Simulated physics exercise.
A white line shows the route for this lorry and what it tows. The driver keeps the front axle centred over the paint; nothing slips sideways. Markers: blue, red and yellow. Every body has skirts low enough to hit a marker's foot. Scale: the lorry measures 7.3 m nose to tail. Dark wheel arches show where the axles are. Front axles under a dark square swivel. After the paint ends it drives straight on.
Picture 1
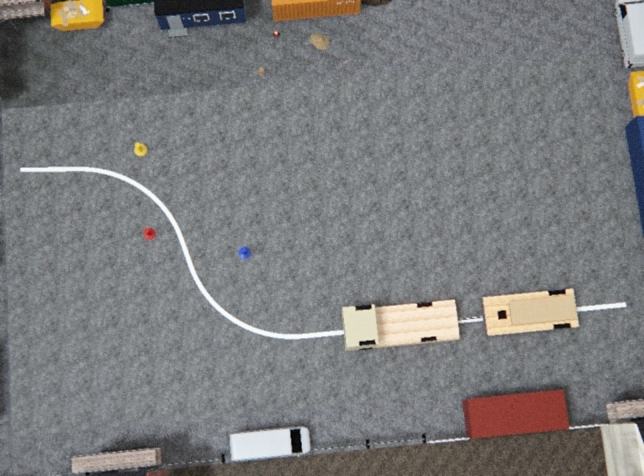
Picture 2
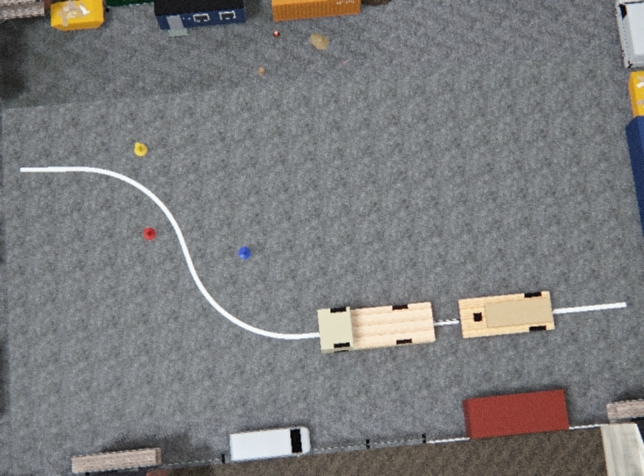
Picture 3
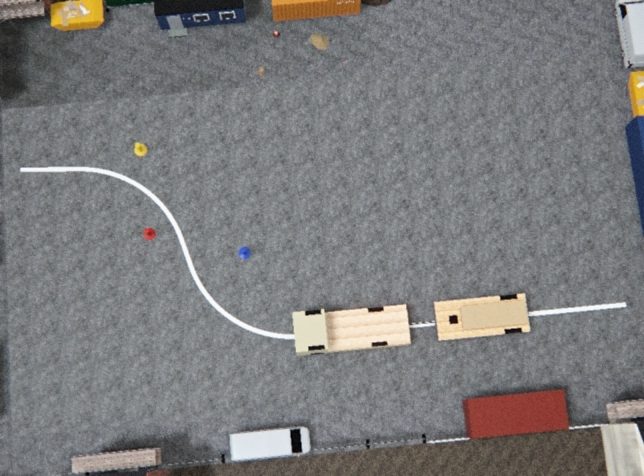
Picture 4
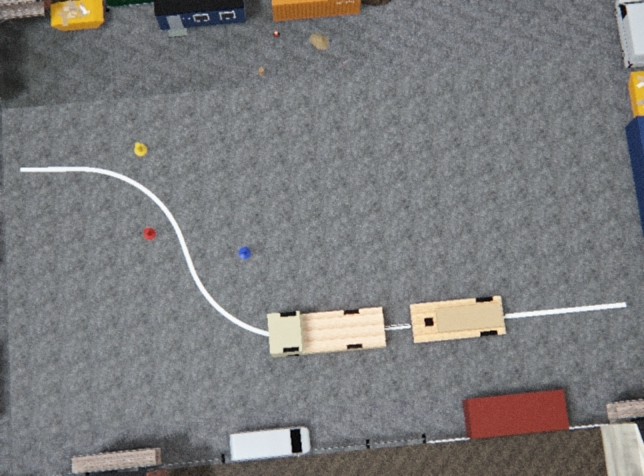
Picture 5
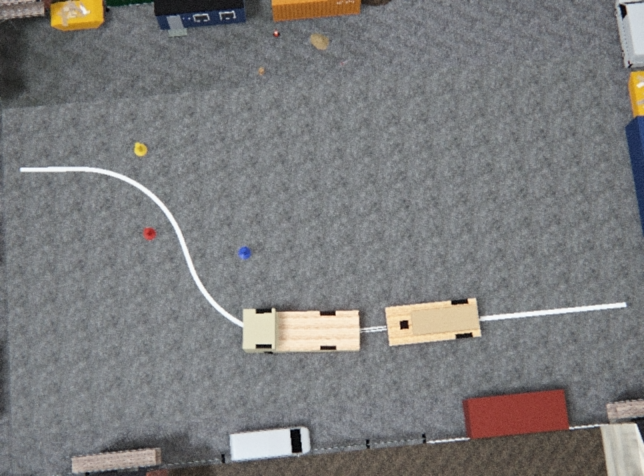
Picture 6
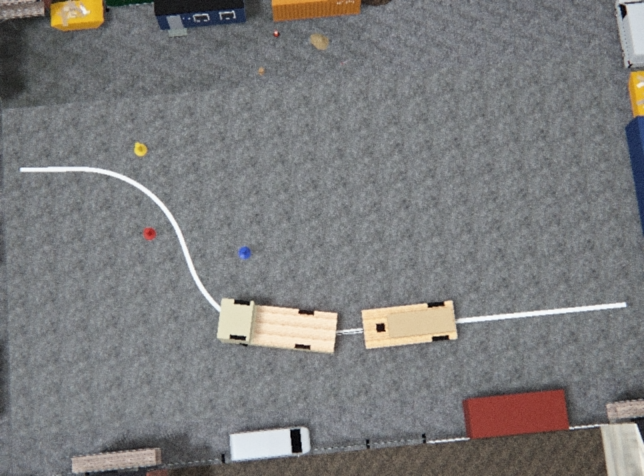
The footage shows a pale lorry towing a flat trailer leftward along a white line on grey carpet, then starting to angle upward into the bend, with blue, red and yellow markers standing near the curve.
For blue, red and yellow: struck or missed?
Blue is missed, red gets knocked, yellow escapes.
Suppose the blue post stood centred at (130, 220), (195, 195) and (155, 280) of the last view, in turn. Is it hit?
First hit, second clear, third clear.
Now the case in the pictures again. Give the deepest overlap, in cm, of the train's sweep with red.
Red 50.
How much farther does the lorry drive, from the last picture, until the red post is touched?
About 7.5 m.
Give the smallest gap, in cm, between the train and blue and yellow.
To spare: Blue 20, yellow 20.
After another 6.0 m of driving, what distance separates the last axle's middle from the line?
About 10 cm.
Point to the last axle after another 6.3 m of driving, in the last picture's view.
Near (351, 328).
With 7.5 m more driven, the last axle is at (335, 327) of the last picture, 25 cm off the line; the lorry has hit red.
With 12.7 m more driven, the last axle is at (268, 306) of the last picture, 165 cm off the line; yellow has been passed with 20 cm to spare.
With 14.1 m more driven, the last axle is at (252, 295) of the last picture, 190 cm off the line.
With 16.9 m more driven, the last axle is at (222, 270) of the last picture, 180 cm off the line; blue has been passed with 25 cm to spare.
With 35.2 m more driven, the last axle is out of the picture, 40 cm off the line; 1 of 3 struck in all.
